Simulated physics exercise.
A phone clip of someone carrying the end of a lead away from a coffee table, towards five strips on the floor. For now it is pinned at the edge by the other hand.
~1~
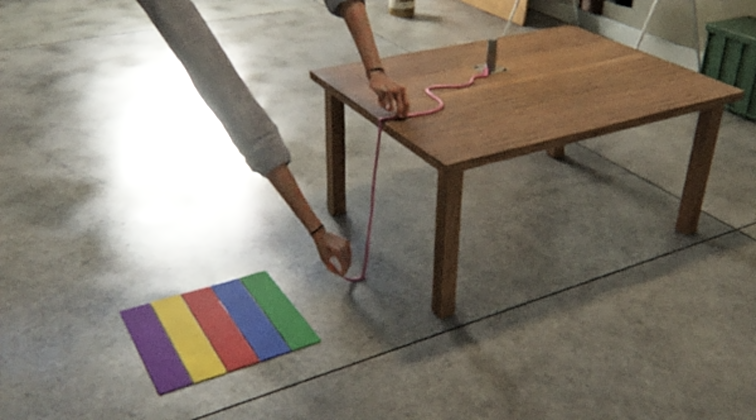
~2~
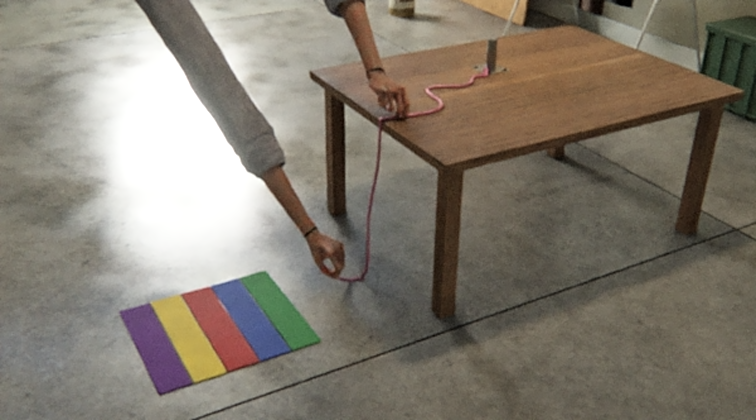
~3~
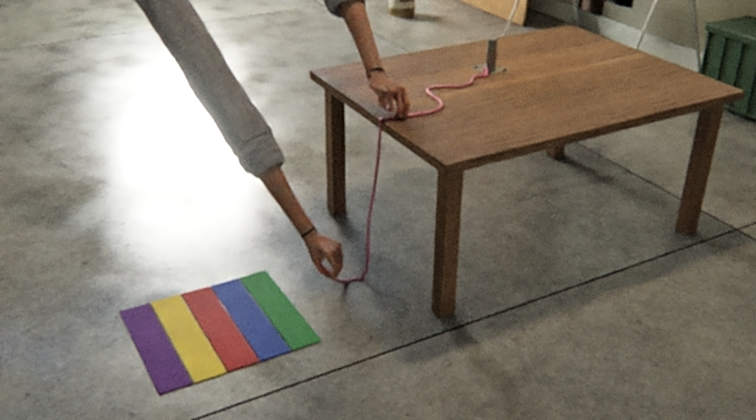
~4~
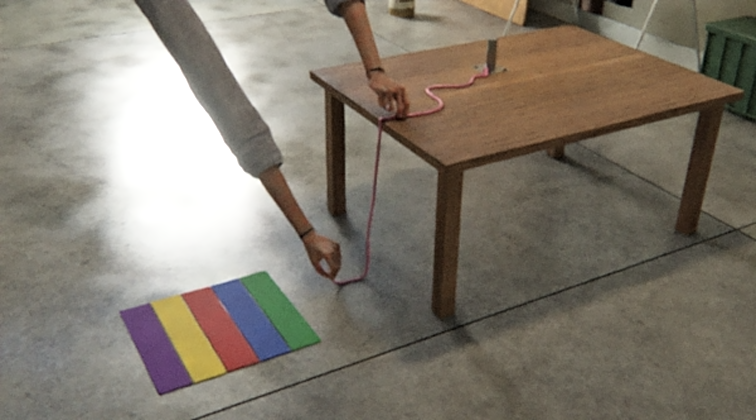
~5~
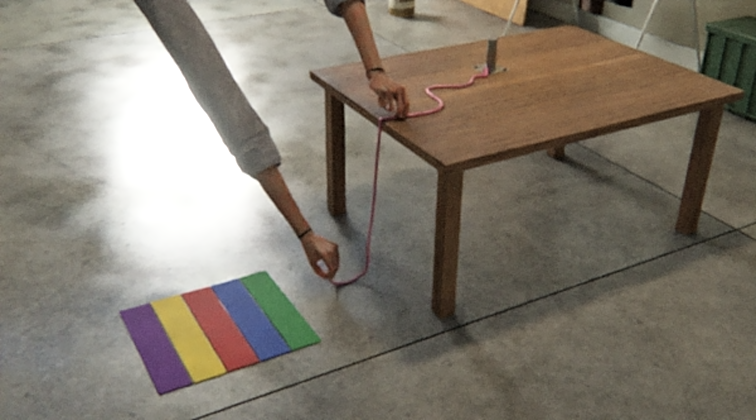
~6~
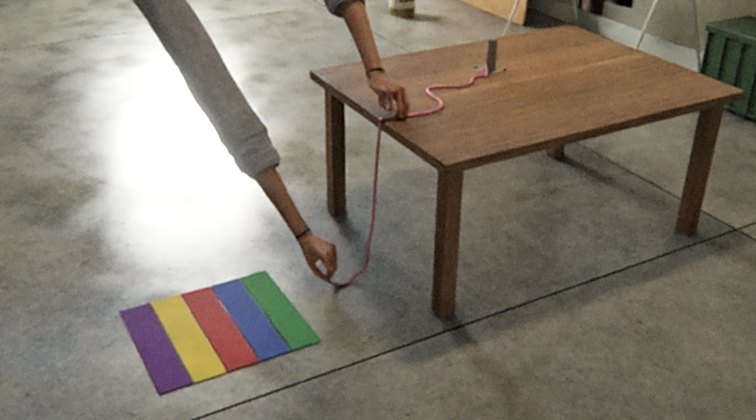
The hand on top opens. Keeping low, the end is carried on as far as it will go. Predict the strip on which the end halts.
The yellow strip.
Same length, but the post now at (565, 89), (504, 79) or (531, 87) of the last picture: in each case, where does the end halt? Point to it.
One per try, in order: (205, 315), (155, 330), (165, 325).
A little later, end near (237, 304); over blue.
Next, end near (199, 316); over red.
When it is tight, end near (175, 323); over yellow. The end stops over the yellow strip.
